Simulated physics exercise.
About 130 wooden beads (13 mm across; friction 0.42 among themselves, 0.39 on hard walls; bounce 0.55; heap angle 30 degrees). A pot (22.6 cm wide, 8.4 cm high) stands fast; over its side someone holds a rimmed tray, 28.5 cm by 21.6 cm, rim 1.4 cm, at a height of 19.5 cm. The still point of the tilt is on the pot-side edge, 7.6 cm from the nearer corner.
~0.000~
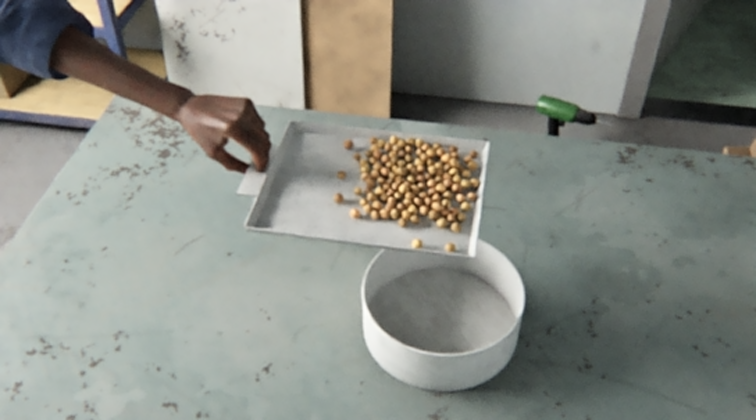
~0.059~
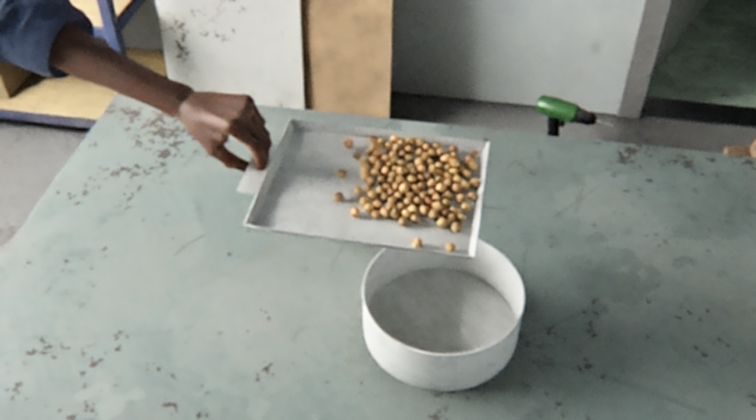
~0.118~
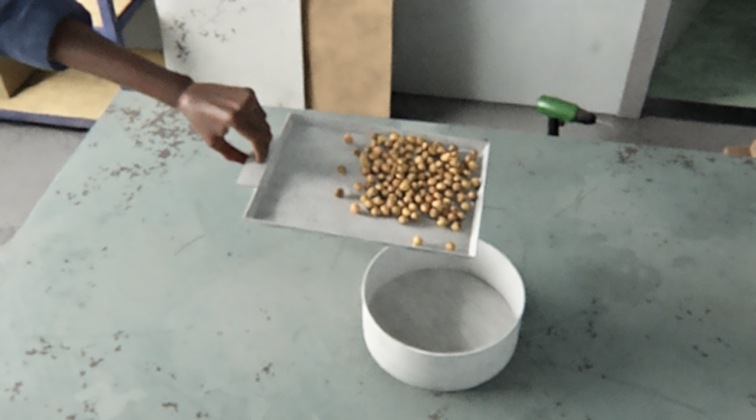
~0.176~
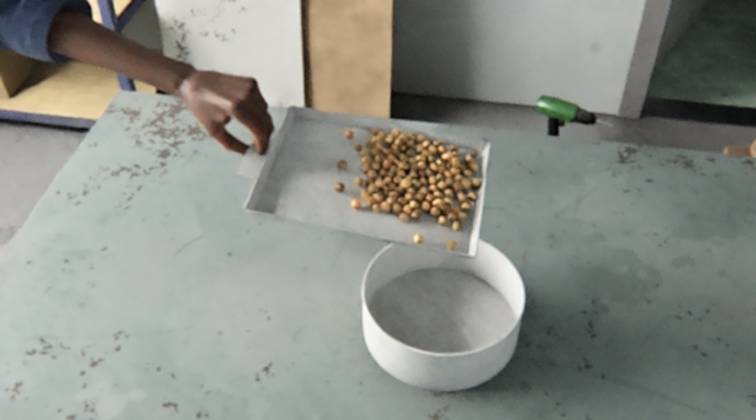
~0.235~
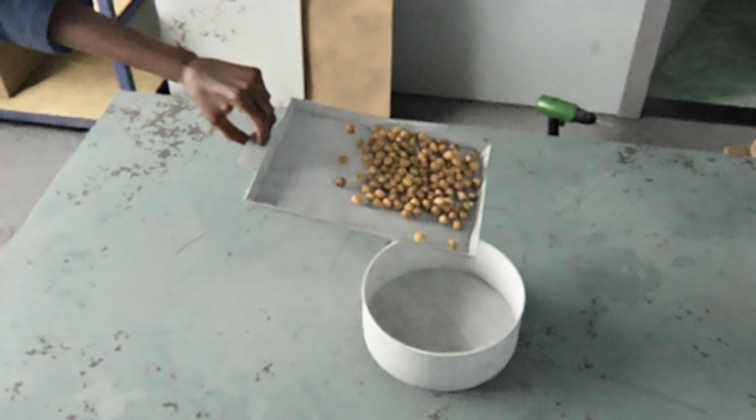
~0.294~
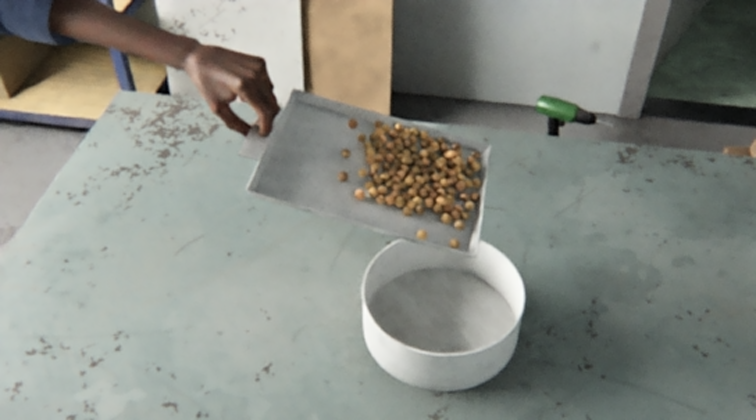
A hand raising the left side of a rimmed tray of wooden beads, tilting it gradually toward a white pot below.
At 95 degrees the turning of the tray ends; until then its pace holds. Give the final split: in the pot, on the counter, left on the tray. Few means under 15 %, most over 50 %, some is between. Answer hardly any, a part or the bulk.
In the pot: A part; on the counter: The bulk; left on the tray: Hardly any.
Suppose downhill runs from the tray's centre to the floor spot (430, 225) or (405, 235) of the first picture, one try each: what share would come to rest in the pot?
About 100 and 100 per cent.
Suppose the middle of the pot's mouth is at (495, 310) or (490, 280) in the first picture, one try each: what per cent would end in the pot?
About 35 and 70 per cent.
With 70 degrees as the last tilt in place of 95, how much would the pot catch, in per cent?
It would be near 30 per cent.
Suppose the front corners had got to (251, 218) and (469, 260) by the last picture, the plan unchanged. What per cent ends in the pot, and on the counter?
Pot 100, counter 0.
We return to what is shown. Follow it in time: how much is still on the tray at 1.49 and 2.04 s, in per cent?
In turn: 10, 0.
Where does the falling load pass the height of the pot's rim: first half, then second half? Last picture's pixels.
First near (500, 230), later near (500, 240).
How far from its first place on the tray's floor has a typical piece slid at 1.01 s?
Some 6 cm.
After 1.01 s, tilt 51 degrees; the tray holds 90 %, the pot 0 %.
Then, at 1.49 s, tilt 77 degrees; the tray holds 10 %, the pot 20 %.
Then, at 2.04 s, tilt 95 degrees; the tray holds 0 %, the pot 30 %.
In the end, at 2.5 s, pot 30 %, counter 70 %, tray 0 %.
